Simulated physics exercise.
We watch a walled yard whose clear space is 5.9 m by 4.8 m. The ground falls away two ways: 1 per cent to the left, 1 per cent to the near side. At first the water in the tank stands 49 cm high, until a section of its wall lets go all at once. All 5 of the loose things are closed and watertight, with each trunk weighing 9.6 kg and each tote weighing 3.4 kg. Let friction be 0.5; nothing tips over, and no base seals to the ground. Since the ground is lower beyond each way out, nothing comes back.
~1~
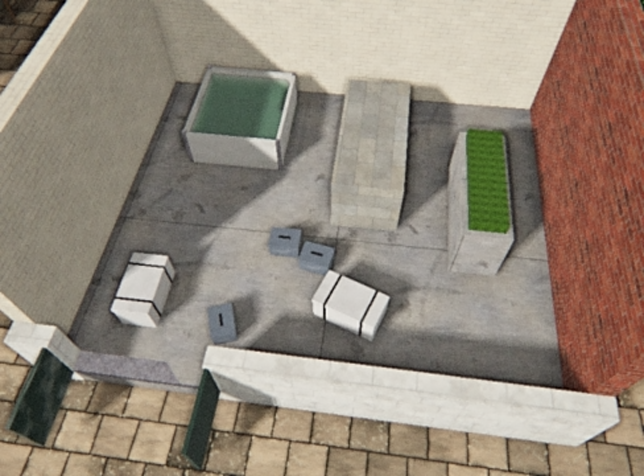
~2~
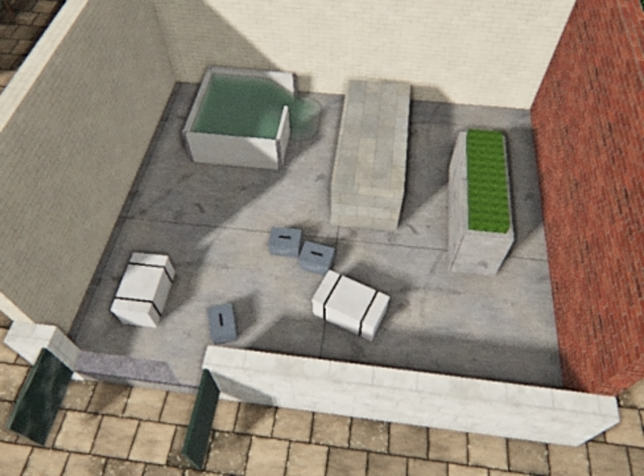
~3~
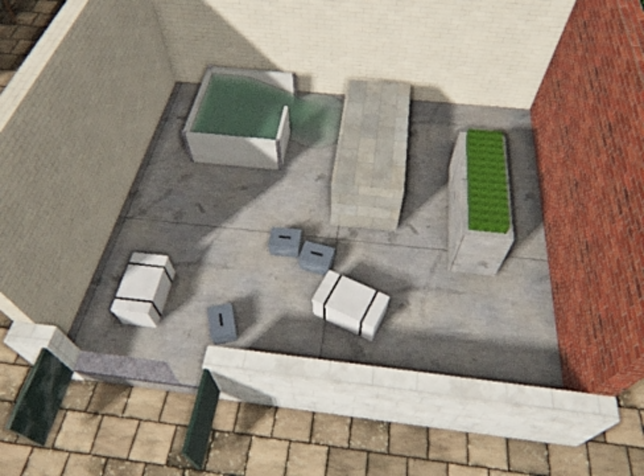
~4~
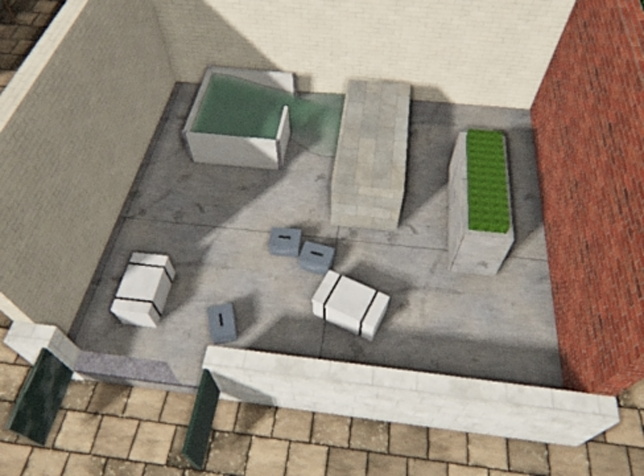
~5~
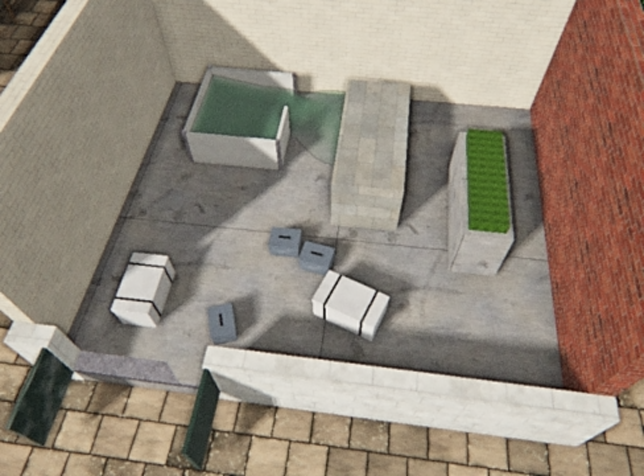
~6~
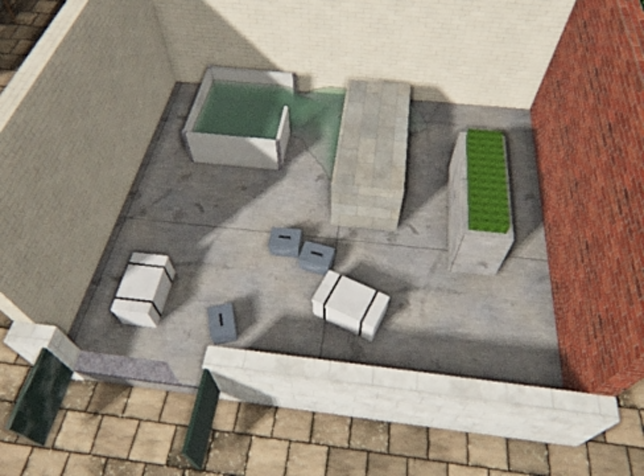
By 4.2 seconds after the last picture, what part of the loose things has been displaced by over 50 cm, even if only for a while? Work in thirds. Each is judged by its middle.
I'd guess the moved share is a medium one, a third to two thirds.
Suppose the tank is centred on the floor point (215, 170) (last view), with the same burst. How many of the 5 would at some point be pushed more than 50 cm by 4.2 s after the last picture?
The answer would then be 4.
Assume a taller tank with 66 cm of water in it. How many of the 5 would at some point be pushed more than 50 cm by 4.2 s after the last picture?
I count 3 of them in that case.
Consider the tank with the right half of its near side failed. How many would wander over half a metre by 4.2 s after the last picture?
In that case the number is 5.
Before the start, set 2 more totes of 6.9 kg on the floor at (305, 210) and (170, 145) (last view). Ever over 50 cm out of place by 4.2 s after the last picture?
Respectively: Tops it; doesn't reach it.
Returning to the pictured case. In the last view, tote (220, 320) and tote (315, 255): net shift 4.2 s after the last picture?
First: 100 cm. Second: 140 cm.
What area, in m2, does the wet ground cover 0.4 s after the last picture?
About 5.0 m2.
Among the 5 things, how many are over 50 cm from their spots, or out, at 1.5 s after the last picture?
The number comes to 0.
Then, 0.4 s after the last picture 0 of 5 are over 50 cm from their spots; 0 afloat.
Then, 1.5 s after the last picture 0 of 5 are over 50 cm from their spots; 0 afloat.
Then, 2.8 s after the last picture 2 of 5 are over 50 cm from their spots; 0 afloat.
Then, 4.2 s after the last picture 3 of 5 are over 50 cm from their spots, and 3 have been at some point; 2 afloat.
